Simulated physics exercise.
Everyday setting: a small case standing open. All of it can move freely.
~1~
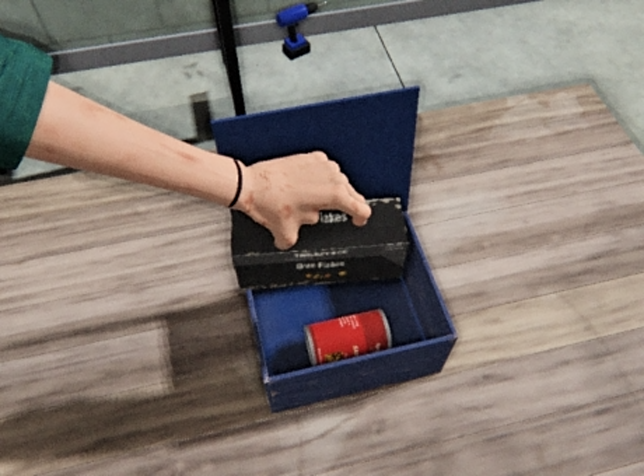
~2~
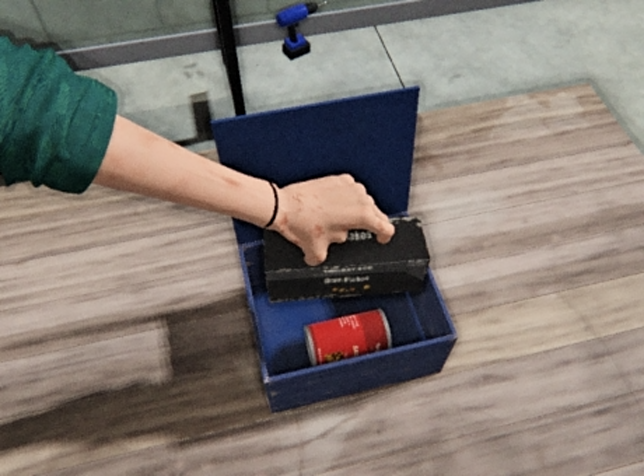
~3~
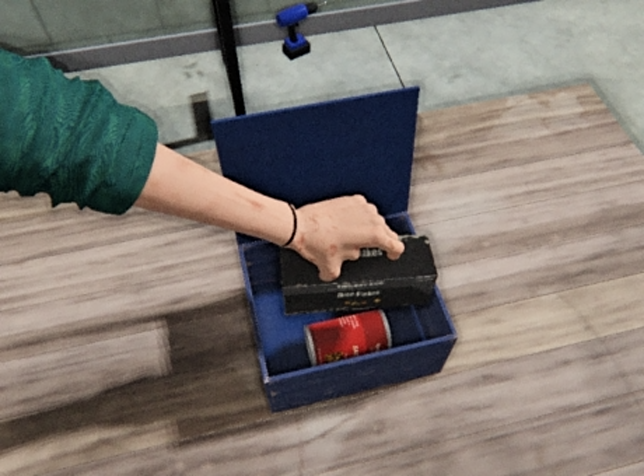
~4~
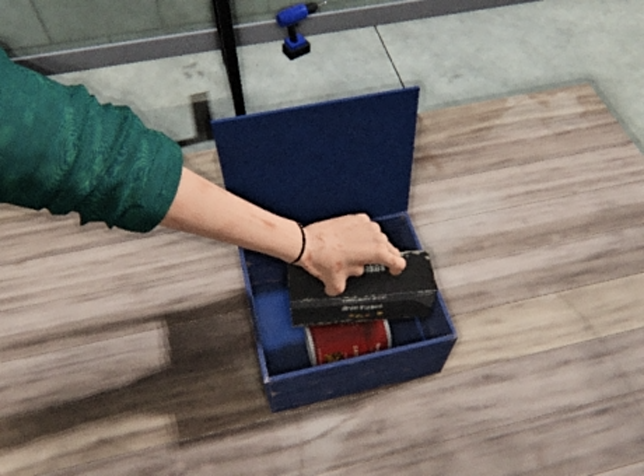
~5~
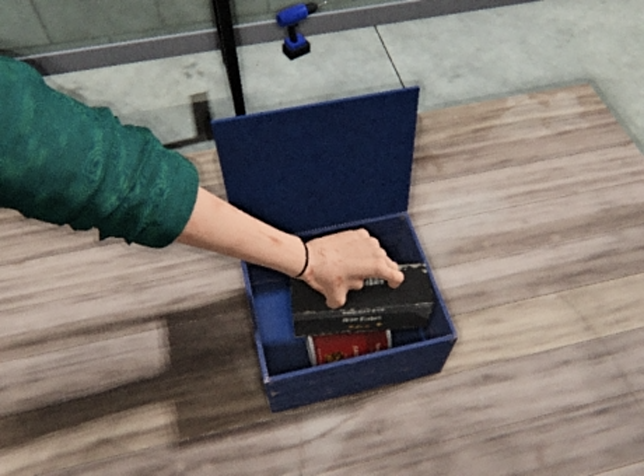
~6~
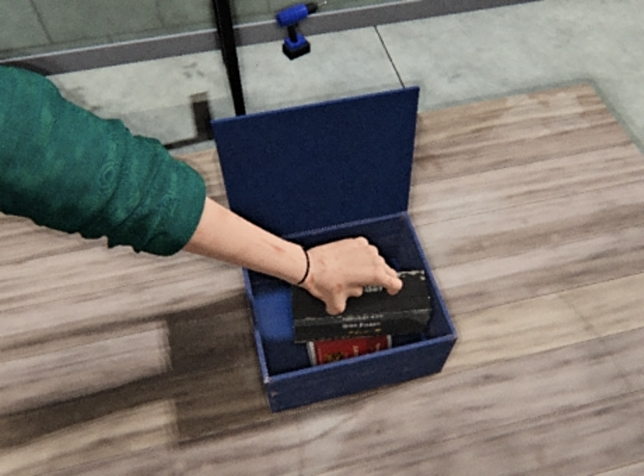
We see an open blue case on a wooden surface with a red tin inside, as a hand in a green sleeve holds a black carton from above, moves it slightly right and lowers it into the case, still gripping it.
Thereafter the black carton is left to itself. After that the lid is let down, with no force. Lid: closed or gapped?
Closed.
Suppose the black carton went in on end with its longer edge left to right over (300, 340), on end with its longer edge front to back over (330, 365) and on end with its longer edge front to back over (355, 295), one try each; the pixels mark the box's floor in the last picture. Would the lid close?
In the first case it is held up; in the second case it will not close; in the third case it stays ajar.
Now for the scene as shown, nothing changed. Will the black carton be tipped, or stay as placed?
Once everything settles, it ends up at a slant.
Then, 1.10 s after the last picture, lid starting down; black carton on its side near (347, 292); red tin rolled a little.
Then, 1.80 s after the last picture, lid 44° above the rim; black carton on its side near (347, 292); red tin rolled a little.
At rest, lid shut; tipped over in the box, black carton; red tin in place. Seen from the same camera at the end, black carton near (347, 292).
